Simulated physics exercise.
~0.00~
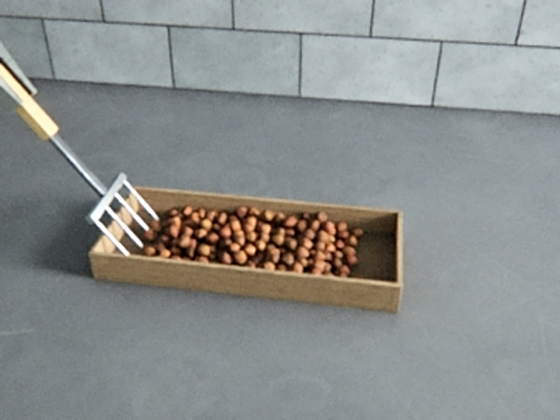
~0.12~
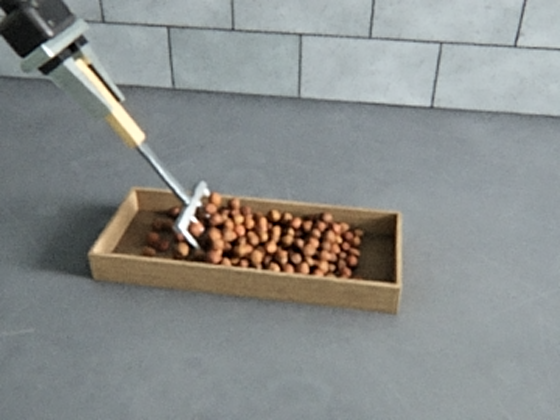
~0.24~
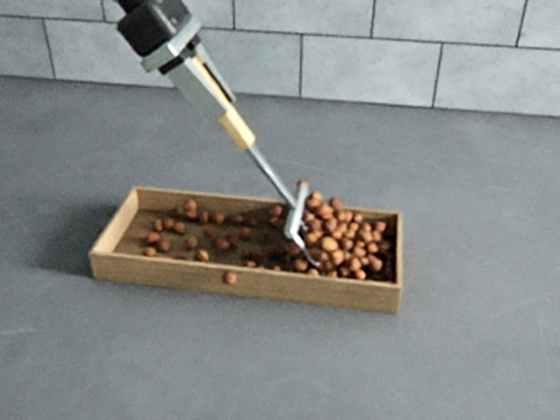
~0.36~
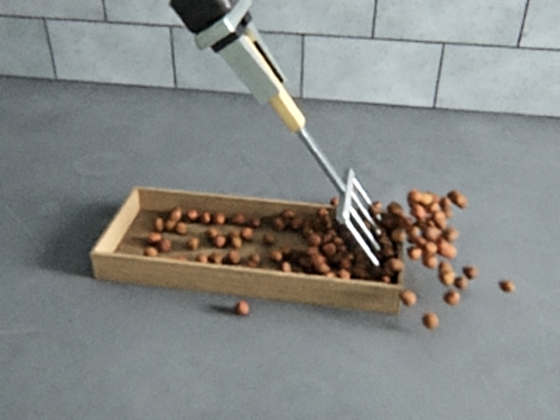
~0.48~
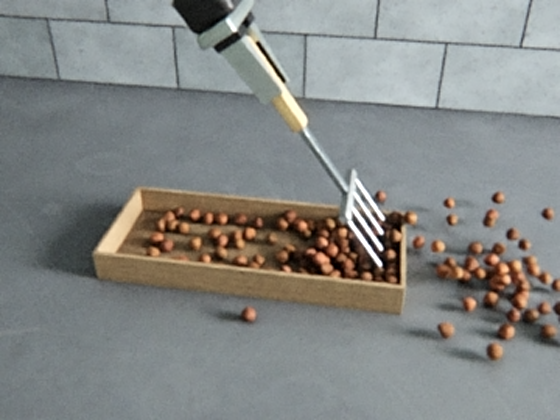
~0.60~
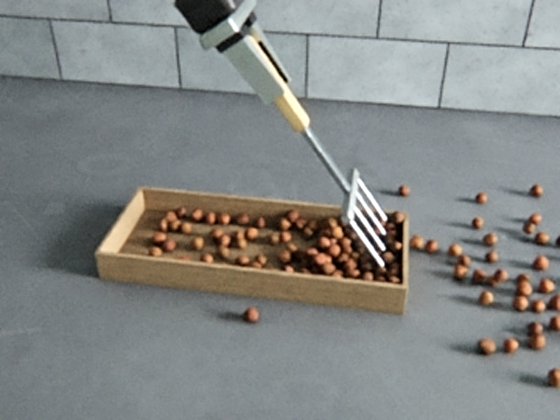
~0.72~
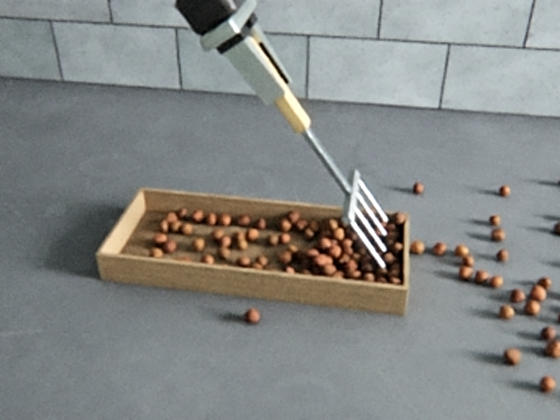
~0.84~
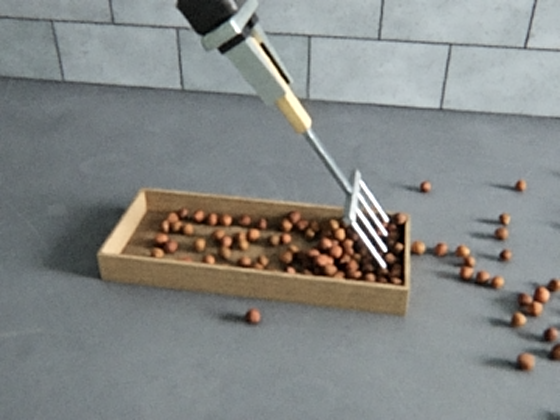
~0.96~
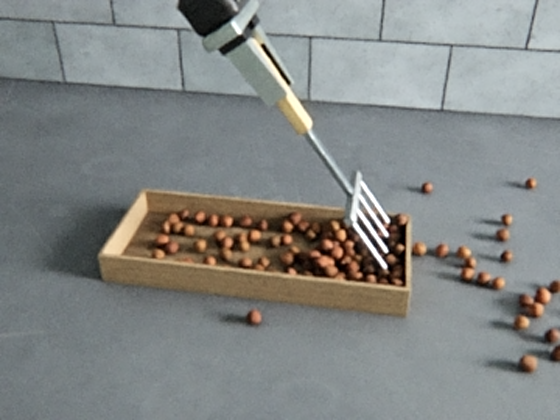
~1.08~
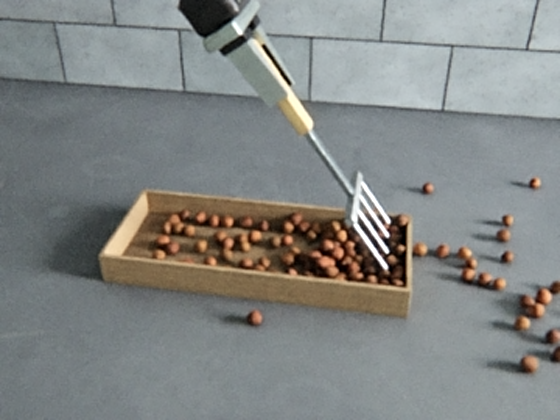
A robot arm drags a fork right through hazelnuts in a tray, spilling many onto the table.
